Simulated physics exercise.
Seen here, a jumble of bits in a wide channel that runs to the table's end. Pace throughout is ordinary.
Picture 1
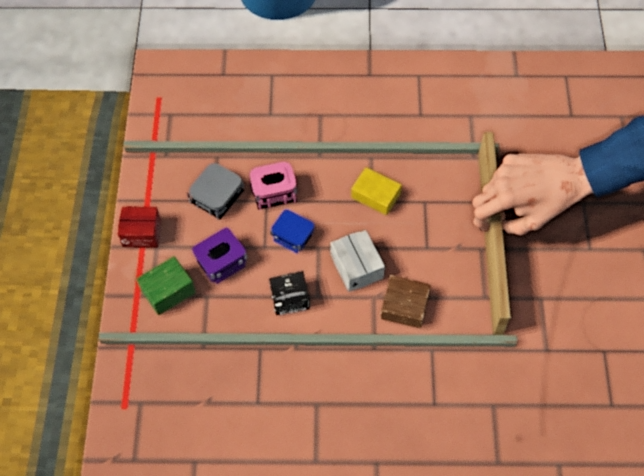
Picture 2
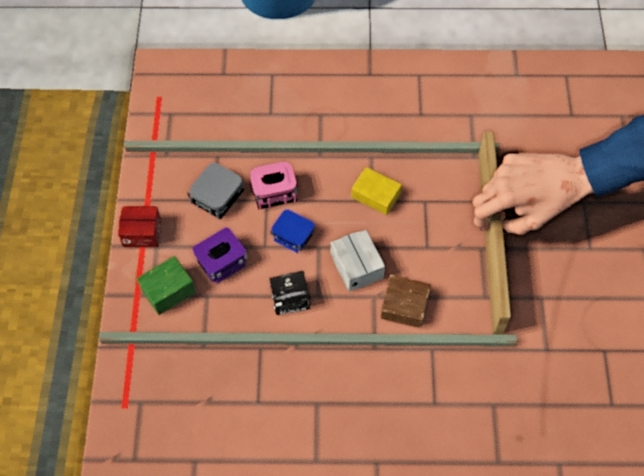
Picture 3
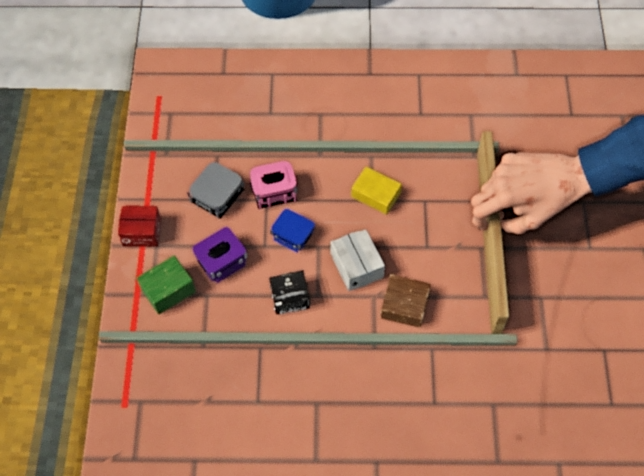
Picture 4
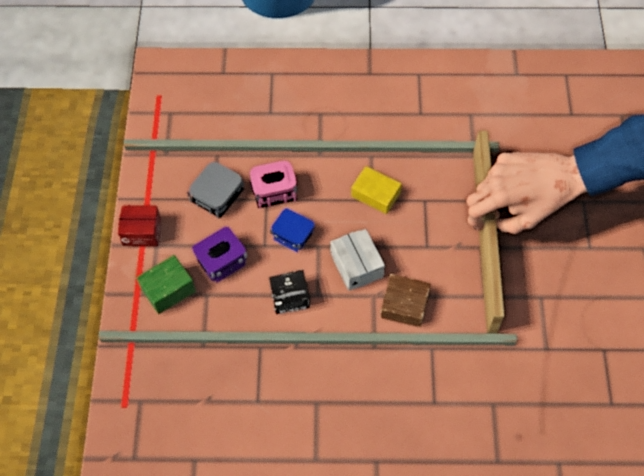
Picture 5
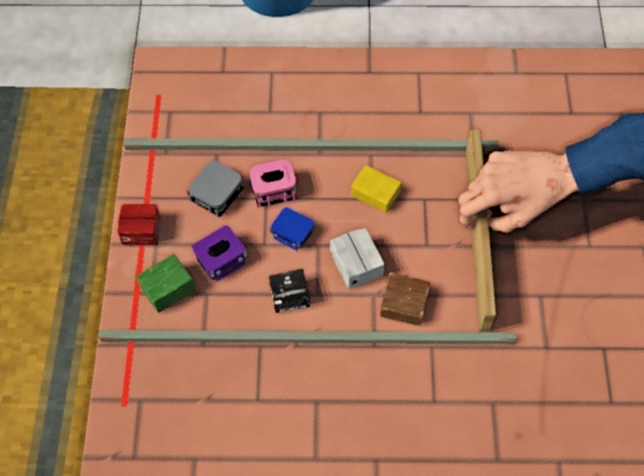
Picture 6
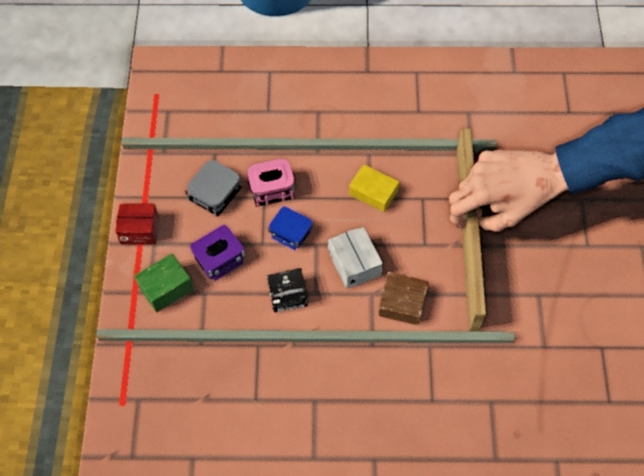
On a brick-patterned surface, small colored blocks and boxes lie scattered between two rails, with a red line crossing at the left. A hand in a blue sleeve holds a wooden board upright at the right, barely moving at first, then slides it slightly left while the scattered pieces stay put.
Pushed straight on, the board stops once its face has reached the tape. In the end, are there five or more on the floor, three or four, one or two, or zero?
The pieces that topple off will total more than four.
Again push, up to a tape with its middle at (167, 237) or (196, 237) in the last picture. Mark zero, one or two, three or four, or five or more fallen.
At each place: At least five and either three or four.
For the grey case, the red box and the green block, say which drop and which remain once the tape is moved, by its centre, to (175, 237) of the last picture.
First the grey case, which leaves the top, then the red box, which leaves the top, and the green block, which leaves the top.
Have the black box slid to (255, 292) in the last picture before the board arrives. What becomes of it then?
From that start, the object then does not stay.
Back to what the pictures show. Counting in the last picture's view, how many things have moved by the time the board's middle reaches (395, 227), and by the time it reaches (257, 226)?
At the first spot 2, then 9.
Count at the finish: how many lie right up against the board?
That would be 3 of them.
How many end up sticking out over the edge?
My count gives 3.
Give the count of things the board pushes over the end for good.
7.
Soon after, none off yet; red box at rest near (137, 224); green block at rest near (164, 283); grey case at rest near (214, 188).
After that, none off yet; red box at rest near (137, 225); green block displaced about its own width near (131, 281); grey case displaced well along near (139, 191).
In the end, the number that fall off is five or more; gone, blue case, black box, pink case, purple case, grey case, green block and red box.
